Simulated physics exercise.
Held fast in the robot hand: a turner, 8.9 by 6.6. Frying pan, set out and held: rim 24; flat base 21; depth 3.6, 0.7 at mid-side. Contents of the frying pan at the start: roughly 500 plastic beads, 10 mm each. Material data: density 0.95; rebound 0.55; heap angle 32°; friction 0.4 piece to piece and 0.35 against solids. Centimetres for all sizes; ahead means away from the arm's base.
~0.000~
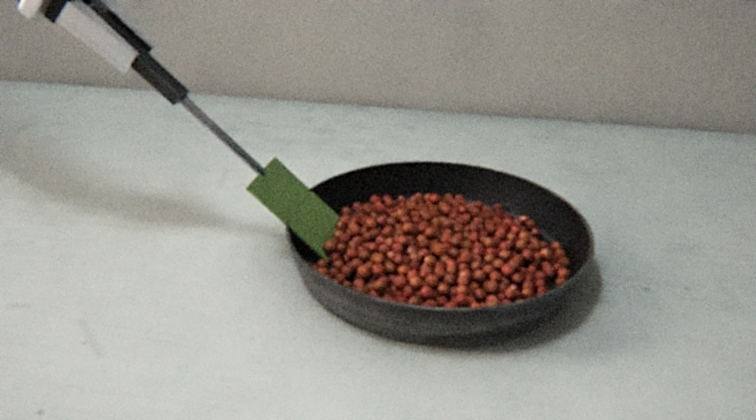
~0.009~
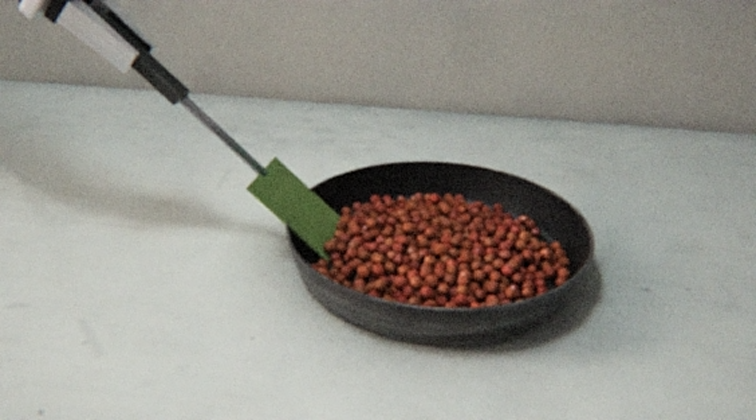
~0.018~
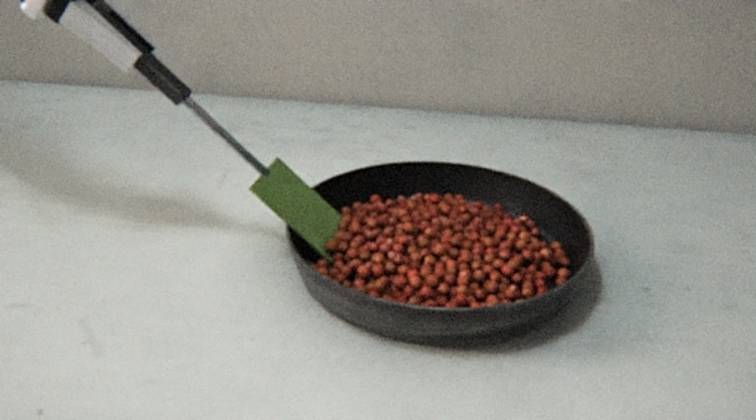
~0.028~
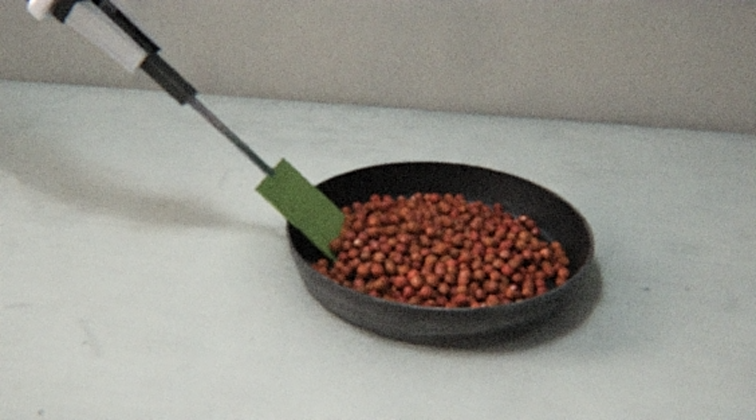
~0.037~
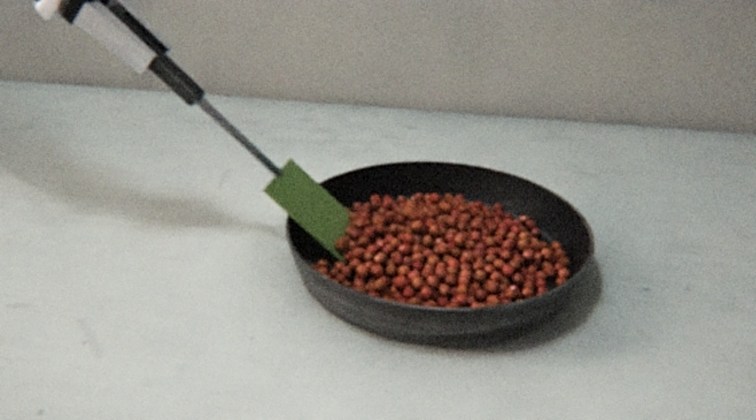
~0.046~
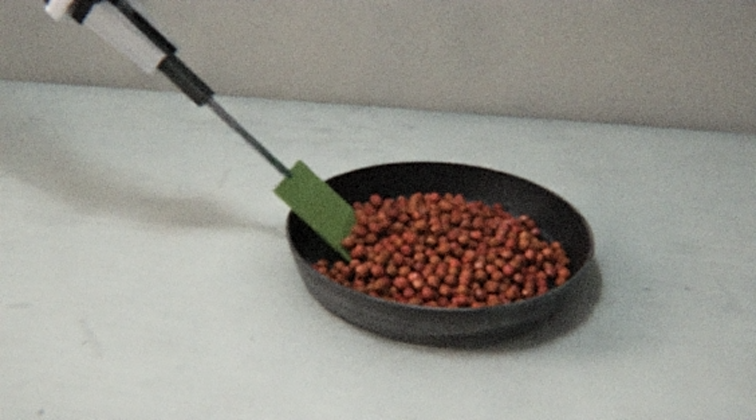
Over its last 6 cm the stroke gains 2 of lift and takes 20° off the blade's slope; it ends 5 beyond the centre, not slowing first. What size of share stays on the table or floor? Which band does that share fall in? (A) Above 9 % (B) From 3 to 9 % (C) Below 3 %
Below 3 % (C).
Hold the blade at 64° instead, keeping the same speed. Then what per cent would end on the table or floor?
It would then be close to 0 %.
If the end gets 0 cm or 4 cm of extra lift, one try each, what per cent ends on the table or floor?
Result, in order: Approx. 0 % and 5 %.
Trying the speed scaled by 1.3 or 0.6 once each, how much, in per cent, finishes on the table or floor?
Near 5 and near 0 percent respectively.
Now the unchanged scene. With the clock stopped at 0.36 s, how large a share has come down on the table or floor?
About 0 per cent.
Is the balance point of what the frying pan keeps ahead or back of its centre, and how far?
About 3.5 centimetres ahead.
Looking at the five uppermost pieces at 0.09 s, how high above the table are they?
They are around 4 cm up.
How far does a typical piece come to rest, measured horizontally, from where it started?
Near 2 cm, measured level.
By 0.09 s, sloping 43°, highest piece 4 above the table; 504 in the frying pan.
By 0.13 s, sloping 35°, highest piece 6 above the table; 504 in the frying pan.
By 0.36 s, sloping 23°, highest piece 4 above the table; 502 in the frying pan, 2 on the table or floor.
By 1.41 s, sloping 23°, highest piece 4 above the table; 502 in the frying pan, 2 on the table or floor.
Final count, 502 in the frying pan, 2 on the table or floor. That is 0 % on the table or floor.
